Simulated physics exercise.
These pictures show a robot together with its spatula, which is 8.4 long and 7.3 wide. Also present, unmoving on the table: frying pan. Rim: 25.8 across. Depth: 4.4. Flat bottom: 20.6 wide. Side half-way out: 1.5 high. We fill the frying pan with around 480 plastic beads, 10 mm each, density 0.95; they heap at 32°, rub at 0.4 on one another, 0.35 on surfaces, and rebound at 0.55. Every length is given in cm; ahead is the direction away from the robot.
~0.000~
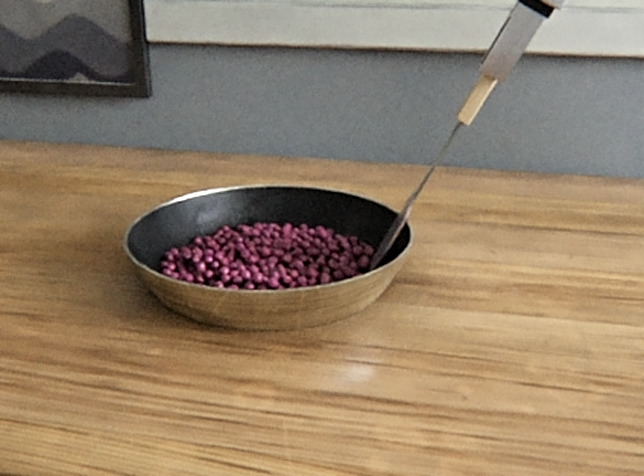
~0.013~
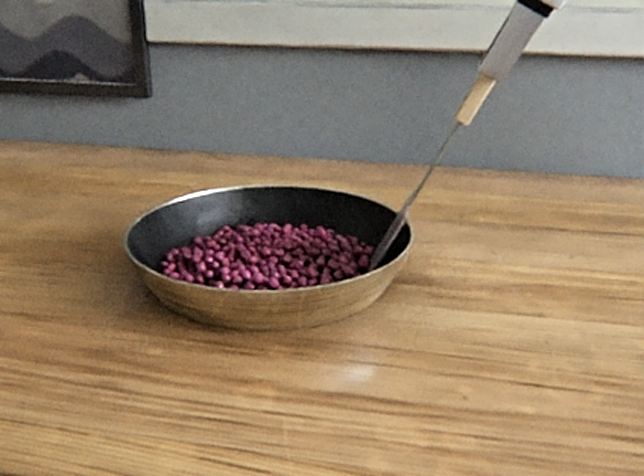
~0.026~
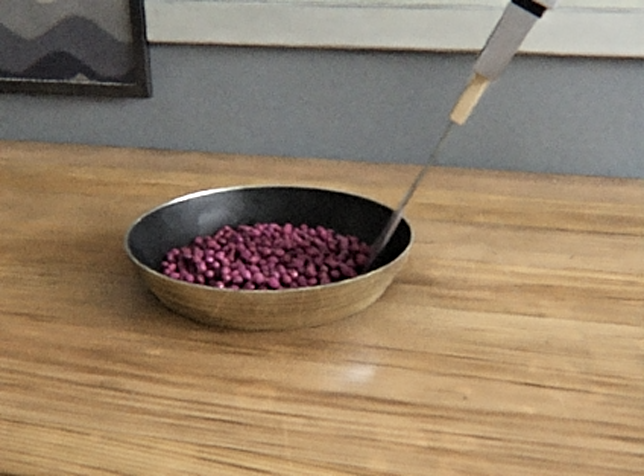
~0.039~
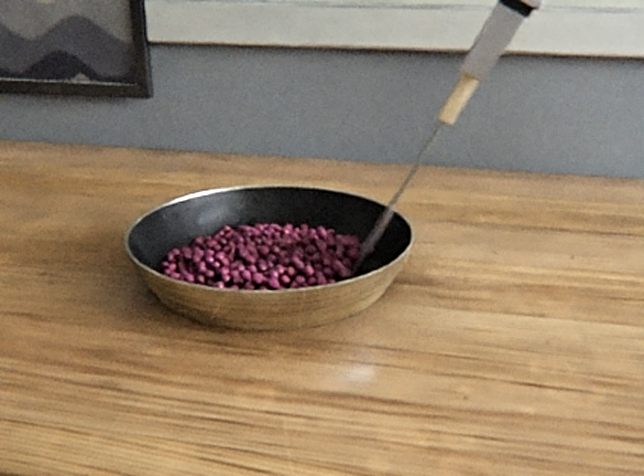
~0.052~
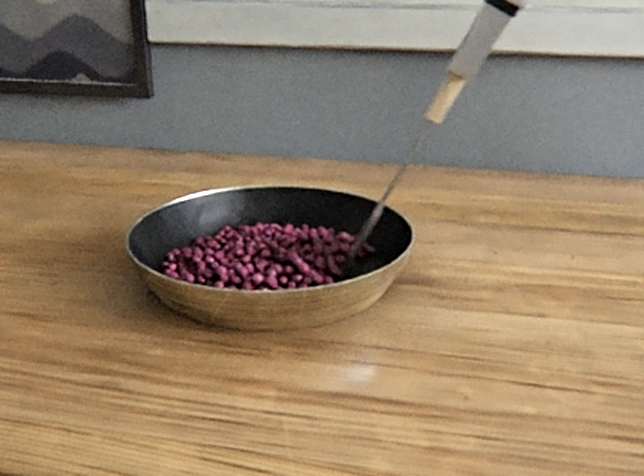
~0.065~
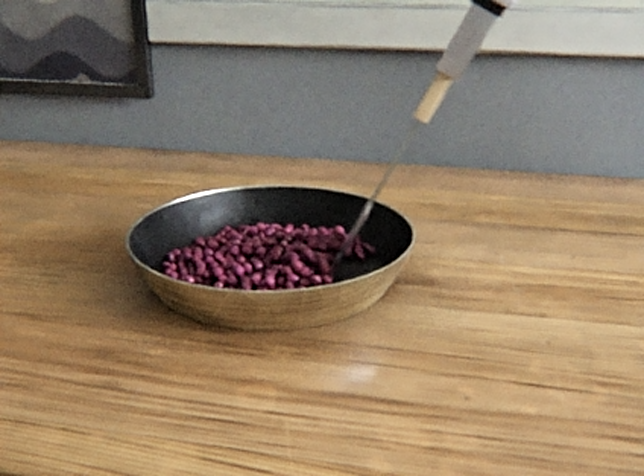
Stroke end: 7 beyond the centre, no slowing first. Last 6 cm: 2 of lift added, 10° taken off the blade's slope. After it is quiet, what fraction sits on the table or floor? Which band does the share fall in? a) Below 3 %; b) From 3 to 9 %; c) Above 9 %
(a) Below 3 %.
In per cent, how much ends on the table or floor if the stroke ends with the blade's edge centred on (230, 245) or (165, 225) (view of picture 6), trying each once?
Roughly 0 and 20 per cent.
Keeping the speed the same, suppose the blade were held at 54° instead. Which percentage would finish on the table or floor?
Result, estimated: 0 %.
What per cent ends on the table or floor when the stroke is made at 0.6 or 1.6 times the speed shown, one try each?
Estimates in order: 0 per cent, 10 per cent.
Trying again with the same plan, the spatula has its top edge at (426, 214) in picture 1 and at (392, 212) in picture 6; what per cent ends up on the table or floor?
Off the vessel, on the table or floor: Some 0 percent.
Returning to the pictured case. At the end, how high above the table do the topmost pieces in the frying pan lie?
About 4.5 centimetres.
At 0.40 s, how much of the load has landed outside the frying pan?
About 0 per cent.
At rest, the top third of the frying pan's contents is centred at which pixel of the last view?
Somewhere near (187, 244) in the last picture.
After 0.12 s, sloping 63°, highest piece 5 above the table; 483 in the frying pan.
After 0.17 s, sloping 59°, highest piece 5 above the table; 483 in the frying pan.
After 0.40 s, sloping 53°, highest piece 5 above the table; 481 in the frying pan, 2 on the table or floor.
After 1.45 s, sloping 53°, highest piece 4 above the table; 481 in the frying pan, 2 on the table or floor.
At rest, 481 in the frying pan, 2 on the table or floor. That is 0 % on the table or floor.
